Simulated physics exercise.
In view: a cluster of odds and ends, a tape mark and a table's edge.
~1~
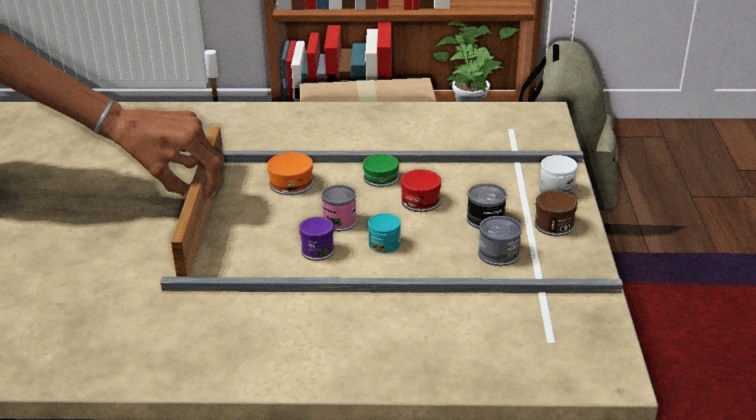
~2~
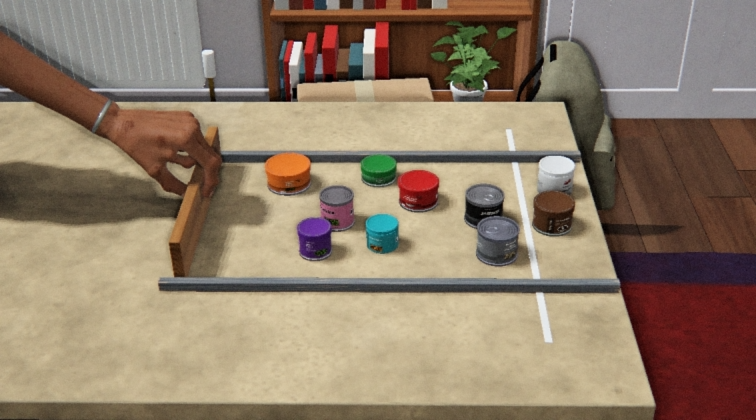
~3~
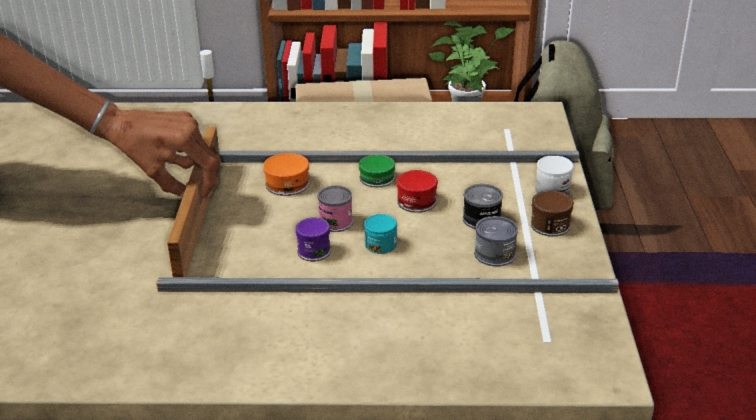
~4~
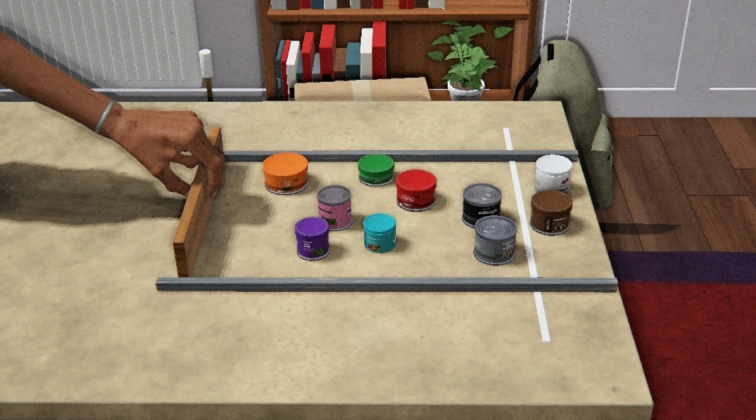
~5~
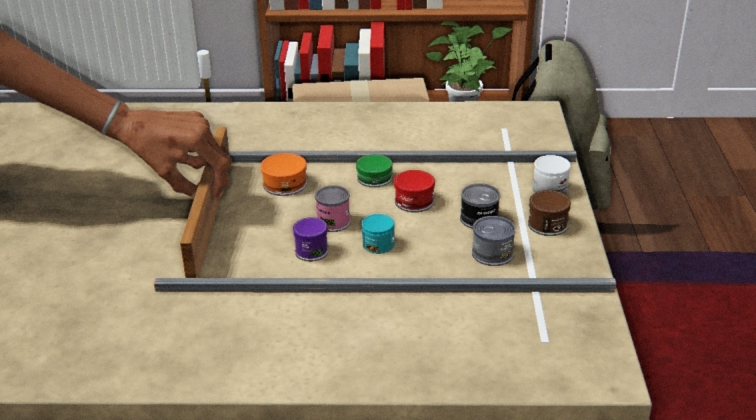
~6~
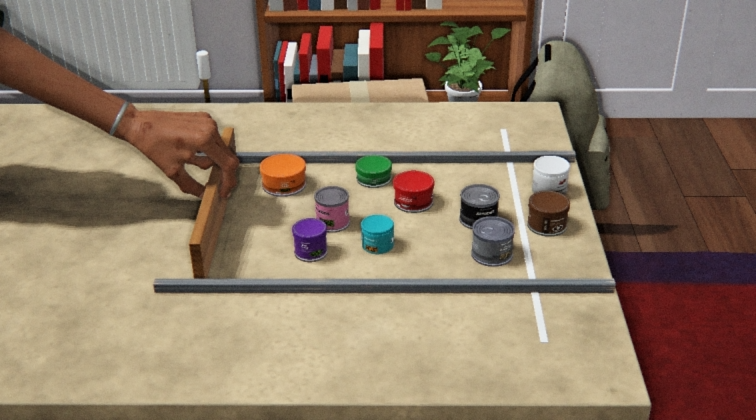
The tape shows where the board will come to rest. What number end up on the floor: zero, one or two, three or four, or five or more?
In the end the number that fall off is one or two.
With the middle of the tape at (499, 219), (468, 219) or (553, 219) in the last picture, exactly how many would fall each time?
In that order 0, 0 and 5.
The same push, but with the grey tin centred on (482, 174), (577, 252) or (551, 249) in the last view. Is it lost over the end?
In that order, it holds on; remains up; stays on.
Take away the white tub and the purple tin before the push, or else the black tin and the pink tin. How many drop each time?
It would be 1 and 0.
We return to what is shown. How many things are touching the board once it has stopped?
4 of them.
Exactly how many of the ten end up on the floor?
In all, 1 of them.
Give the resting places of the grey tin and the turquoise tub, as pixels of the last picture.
About (583, 254), and the other about (562, 231).
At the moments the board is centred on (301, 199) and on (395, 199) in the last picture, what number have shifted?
By then 2, and 6.
Soon after, none off yet; white tub at rest near (551, 178); brown pot at rest near (548, 213); grey tin at rest near (493, 241).
After that, none off yet; white tub at rest near (551, 178); brown pot moving near (559, 214); grey tin displaced about its own width near (527, 250).
In the end, the number that fall off is one or two; gone, brown pot.
